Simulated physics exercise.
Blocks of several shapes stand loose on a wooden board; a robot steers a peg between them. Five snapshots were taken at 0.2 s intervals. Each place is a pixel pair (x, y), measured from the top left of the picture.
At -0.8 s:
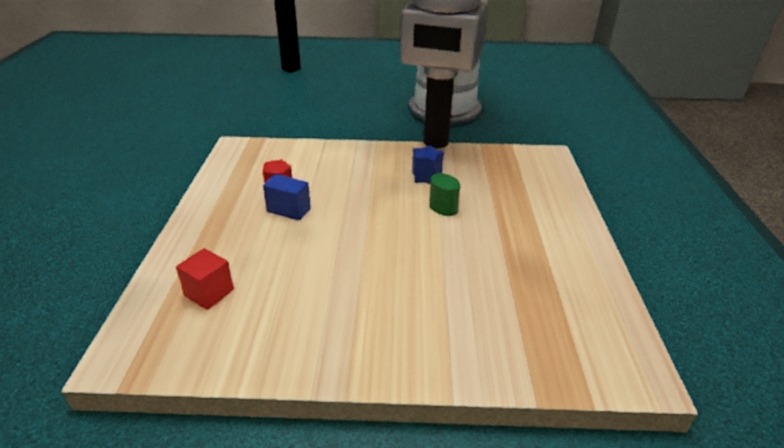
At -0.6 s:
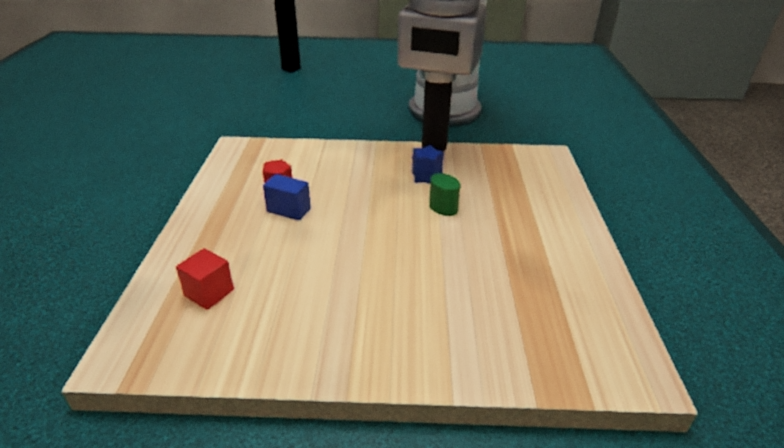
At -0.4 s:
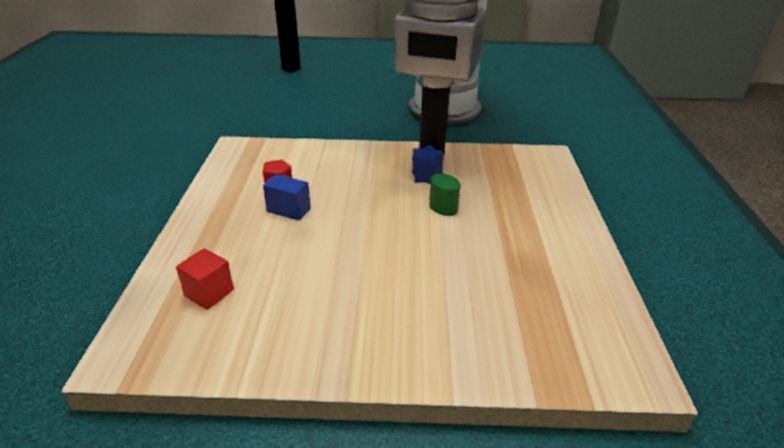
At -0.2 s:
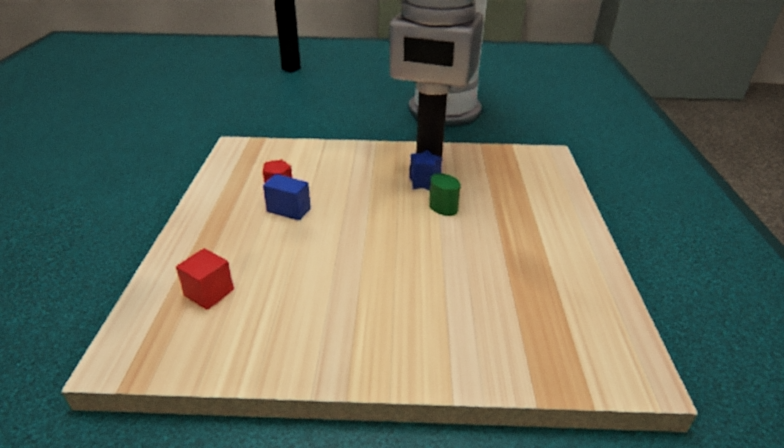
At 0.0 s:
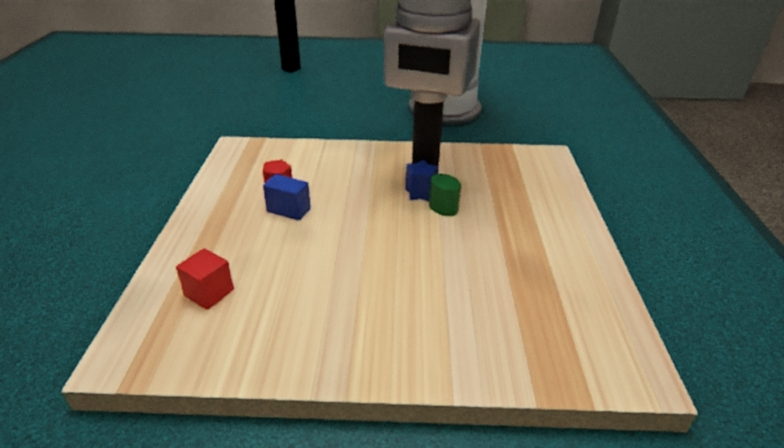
A robot peg moves forward and pushes a small blue block closer beside the green one.
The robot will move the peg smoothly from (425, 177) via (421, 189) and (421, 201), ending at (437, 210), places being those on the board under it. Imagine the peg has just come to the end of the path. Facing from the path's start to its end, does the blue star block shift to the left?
No
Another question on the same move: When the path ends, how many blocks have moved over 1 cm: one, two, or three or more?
Count: Two.
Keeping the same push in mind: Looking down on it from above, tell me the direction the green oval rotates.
It turns round anticlockwise.
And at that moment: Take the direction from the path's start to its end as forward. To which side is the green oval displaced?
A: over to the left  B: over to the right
My answer is option A.
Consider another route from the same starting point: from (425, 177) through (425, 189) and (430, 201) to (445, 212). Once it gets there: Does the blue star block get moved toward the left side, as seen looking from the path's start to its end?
No - that is not the case.
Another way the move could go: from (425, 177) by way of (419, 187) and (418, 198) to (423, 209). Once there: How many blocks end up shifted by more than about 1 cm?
Answer: 2.
The first path, step by step. Halfway along, peg (419, 187); blue star block (415, 182), turned 30° anticlockwise.
At the end, peg (437, 202); blue star block (417, 193); green oval (470, 191), turned 30° anticlockwise.
